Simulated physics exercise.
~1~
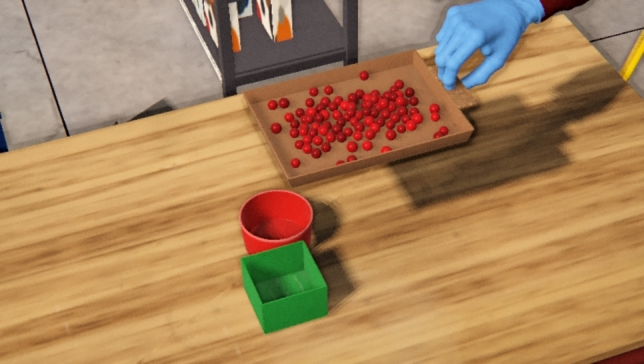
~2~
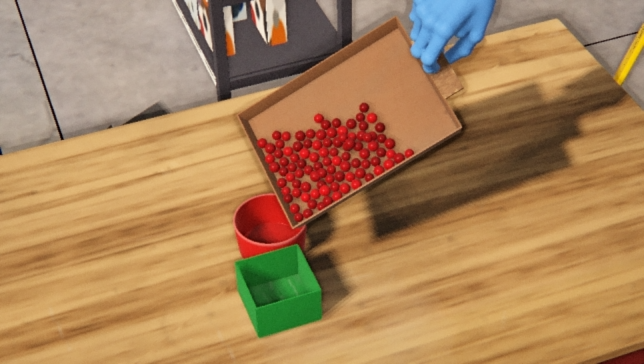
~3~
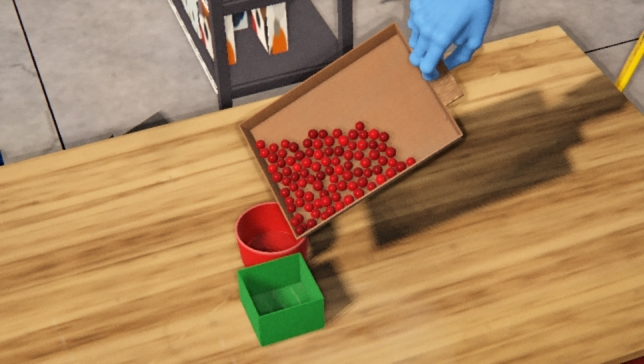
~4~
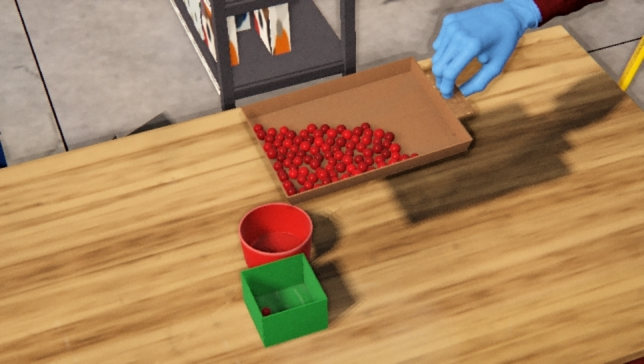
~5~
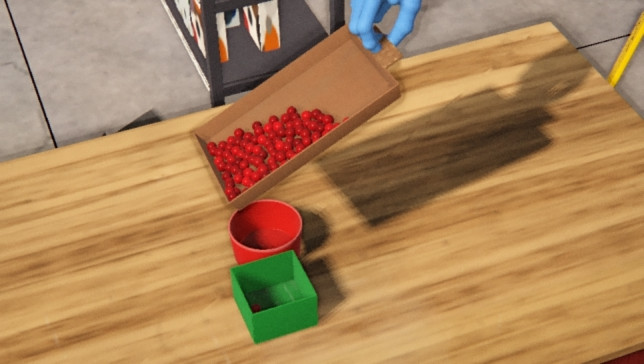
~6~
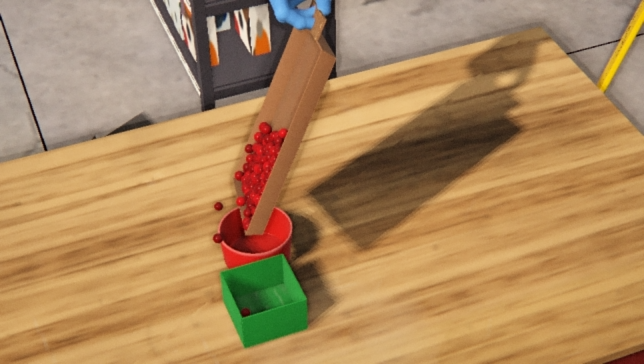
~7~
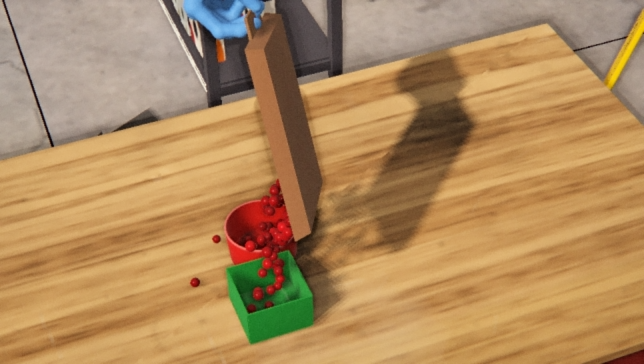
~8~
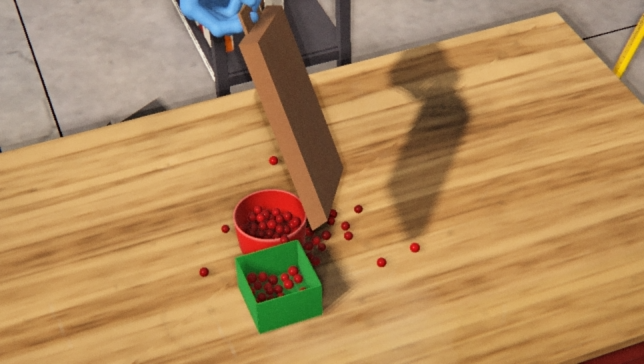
Cranberries tip from a hand-held tray into a red dish and green tin, some scattering outside.
